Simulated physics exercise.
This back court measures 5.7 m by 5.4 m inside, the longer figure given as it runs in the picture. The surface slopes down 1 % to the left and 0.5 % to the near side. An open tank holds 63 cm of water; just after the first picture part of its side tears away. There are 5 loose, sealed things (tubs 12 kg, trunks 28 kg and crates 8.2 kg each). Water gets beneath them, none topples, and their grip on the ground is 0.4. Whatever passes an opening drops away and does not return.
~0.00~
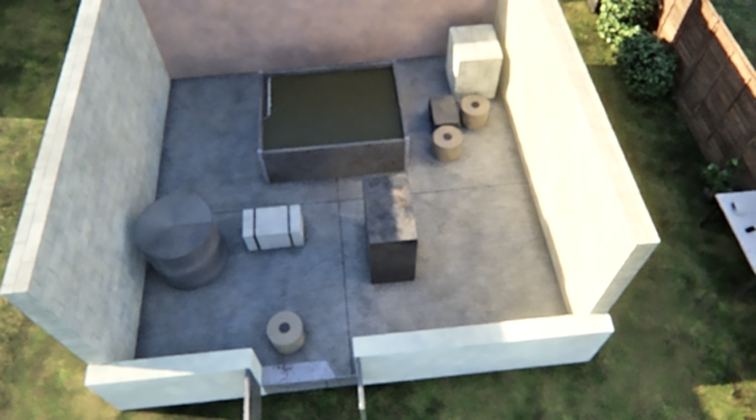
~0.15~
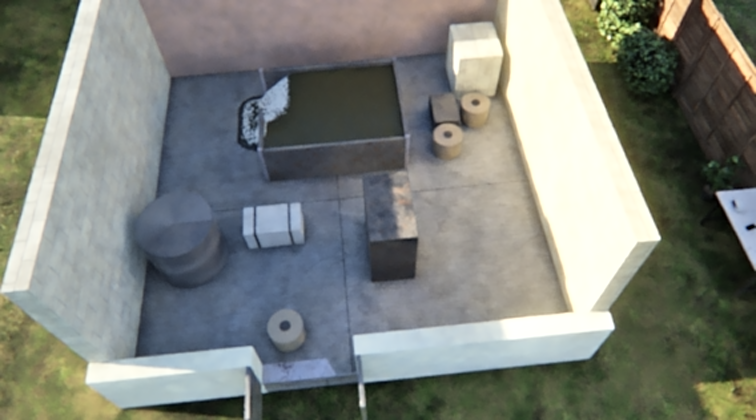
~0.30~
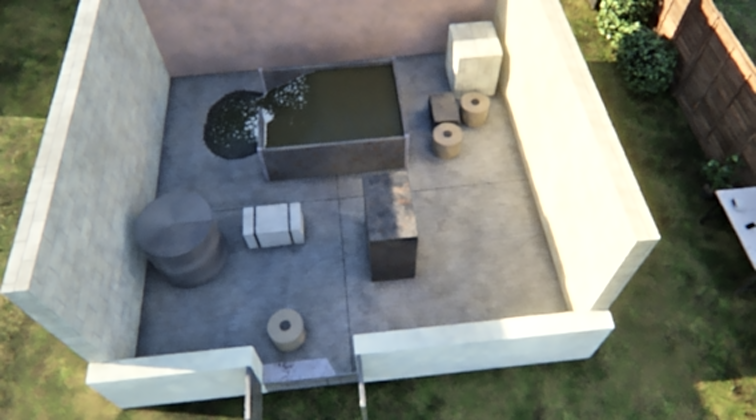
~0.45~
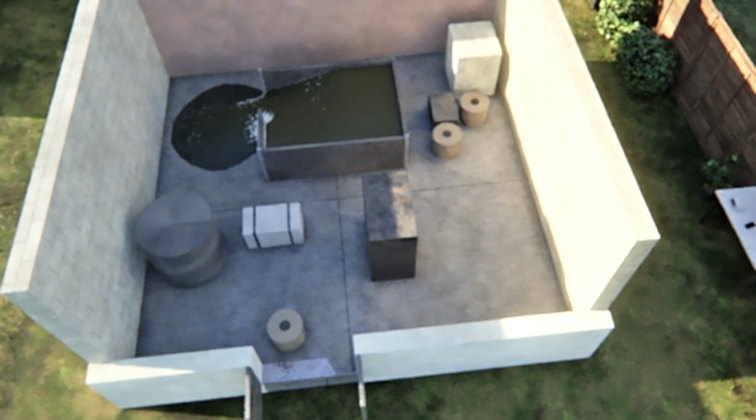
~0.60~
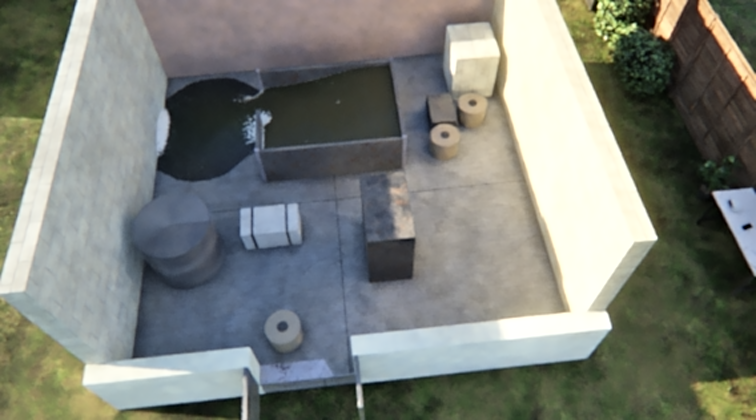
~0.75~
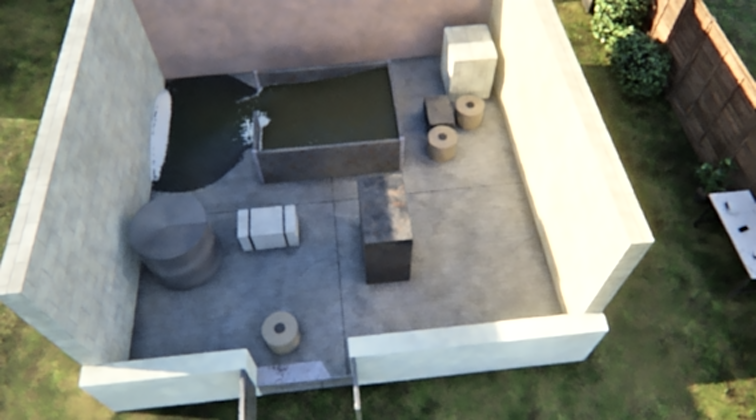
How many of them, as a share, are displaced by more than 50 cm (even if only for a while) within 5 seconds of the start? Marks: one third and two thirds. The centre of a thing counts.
That comes to less than a third.
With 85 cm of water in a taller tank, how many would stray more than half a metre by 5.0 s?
Then 2.
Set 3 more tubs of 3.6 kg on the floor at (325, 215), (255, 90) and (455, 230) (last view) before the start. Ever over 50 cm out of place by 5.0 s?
In that order: More, past it, under.
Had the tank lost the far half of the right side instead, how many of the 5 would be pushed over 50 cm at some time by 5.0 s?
In that case 2 of them.
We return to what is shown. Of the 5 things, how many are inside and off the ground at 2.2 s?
I count 0.
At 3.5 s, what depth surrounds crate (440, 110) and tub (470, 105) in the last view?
About 0 and 0 cm.
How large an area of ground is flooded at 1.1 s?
Some 7.0 m2.
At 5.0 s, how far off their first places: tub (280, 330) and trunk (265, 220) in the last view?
In turn: 5 cm, 80 cm.
After 1.1 s 0 of 5 are over 50 cm from their spots; 0 afloat.
After 2.2 s 0 of 5 are over 50 cm from their spots; 0 afloat.
After 3.5 s 0 of 5 are over 50 cm from their spots; 0 afloat.
After 5.0 s 1 of 5 are over 50 cm from their spots, and 1 have been at some point; 0 afloat.
